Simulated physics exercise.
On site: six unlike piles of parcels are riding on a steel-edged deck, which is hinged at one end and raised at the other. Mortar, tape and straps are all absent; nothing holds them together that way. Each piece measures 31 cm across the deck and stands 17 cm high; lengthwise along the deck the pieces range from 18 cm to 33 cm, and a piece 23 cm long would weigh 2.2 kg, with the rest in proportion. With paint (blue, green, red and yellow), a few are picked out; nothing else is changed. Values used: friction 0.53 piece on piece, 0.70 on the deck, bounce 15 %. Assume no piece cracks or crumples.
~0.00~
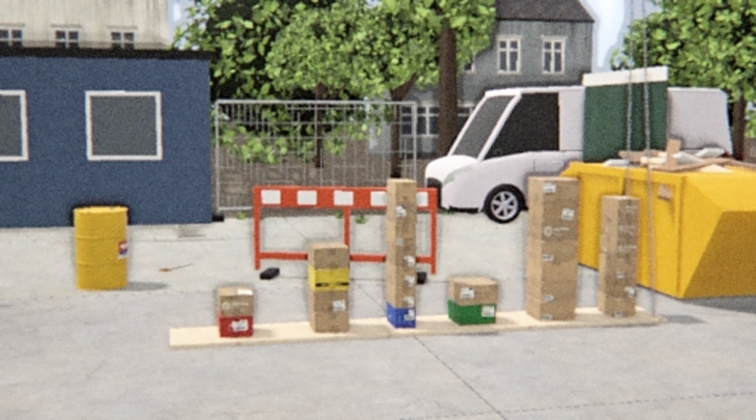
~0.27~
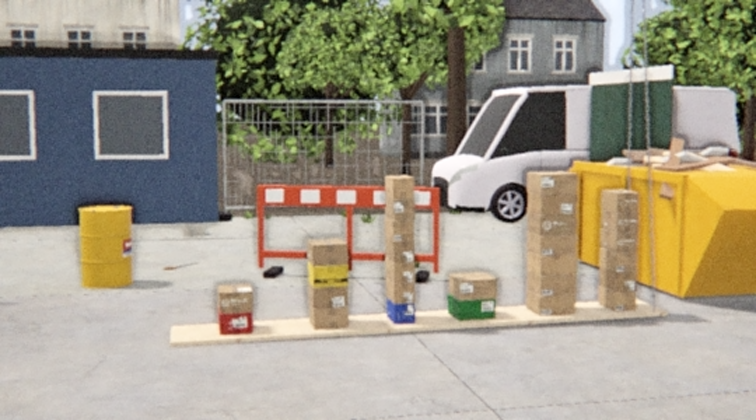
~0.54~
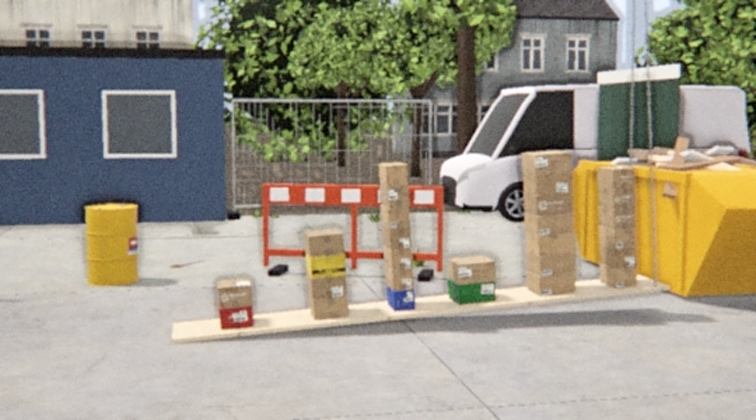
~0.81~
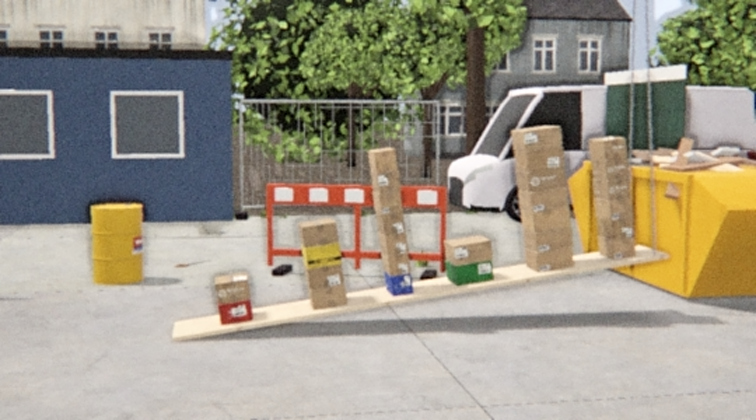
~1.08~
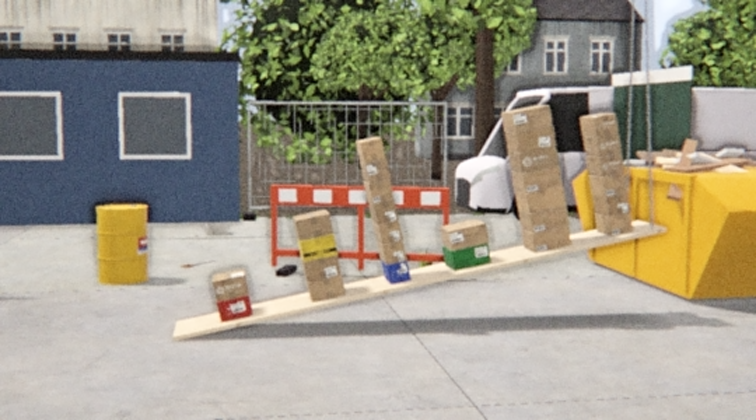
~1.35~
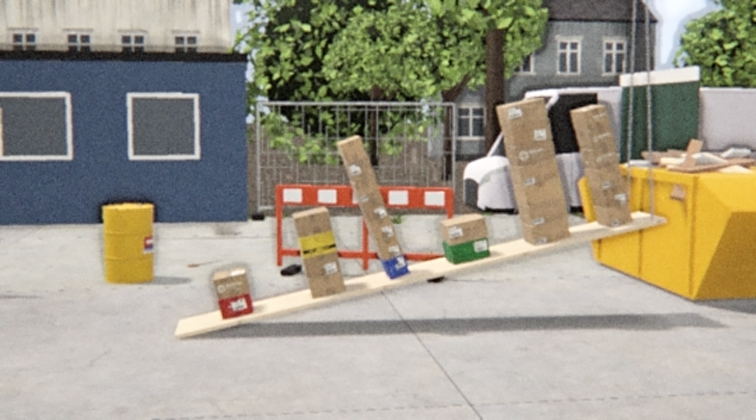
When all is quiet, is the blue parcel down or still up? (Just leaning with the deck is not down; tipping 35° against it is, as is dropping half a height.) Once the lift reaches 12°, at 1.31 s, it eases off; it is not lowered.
It succumbs.
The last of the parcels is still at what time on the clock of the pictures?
Settling time: Near 4.0 s.
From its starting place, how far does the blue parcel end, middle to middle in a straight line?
It ends some 45 cm from where it began.
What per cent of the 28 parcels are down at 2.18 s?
55 per cent at that moment.
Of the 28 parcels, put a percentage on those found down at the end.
Close to 85 per cent of them.
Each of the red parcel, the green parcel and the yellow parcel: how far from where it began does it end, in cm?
Moved: Red 10, green 50, yellow 60.
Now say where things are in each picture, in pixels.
In the first frame (pixels give the middle of a visible side; the camera moves round a little; leans and shifts are taken against what carries them), middle of the deck's edge (435, 333) slope 0°; blue parcel (406, 319); green parcel (478, 315); red parcel (237, 327); none has stirred.
In the second frame, middle of the deck's edge (434, 328) slope 1°; blue parcel (405, 314).
In the third frame, middle of the deck's edge (434, 313) slope 4°; blue parcel (405, 301).
In the fourth frame, middle of the deck's edge (432, 296) slope 8°; blue parcel (402, 285).
In the fifth frame, middle of the deck's edge (430, 282) slope 11°; blue parcel (399, 273); movement in 3 of them.
In the sixth frame, middle of the deck's edge (429, 277) slope 12°; blue parcel (397, 268) 8° from how it stood; green parcel (471, 252); yellow parcel (318, 245); steepest lean 8°, the parcel at (353, 150); movement in 15 of them.
After 1.74 s, slope 12°; 5 of the 28 parcels down; blue parcel 39° from how it stood; yellow parcel 27 mm from its place.
After 2.18 s, slope 12°; 15 of the 28 parcels down; blue parcel on its side; yellow parcel 43° from how it stood, 7 cm lower.
After 2.78 s, slope 12°; 23 of the 28 parcels down; blue parcel on its side; yellow parcel 43° from how it stood, 19 cm lower.
In the end (4.2 s), slope 12°; 24 of the 28 parcels down; blue parcel on its side; yellow parcel 43° from how it stood, 19 cm lower; green parcel unmoved. From the last view, middles, blue parcel near (366, 272), yellow parcel near (258, 280).
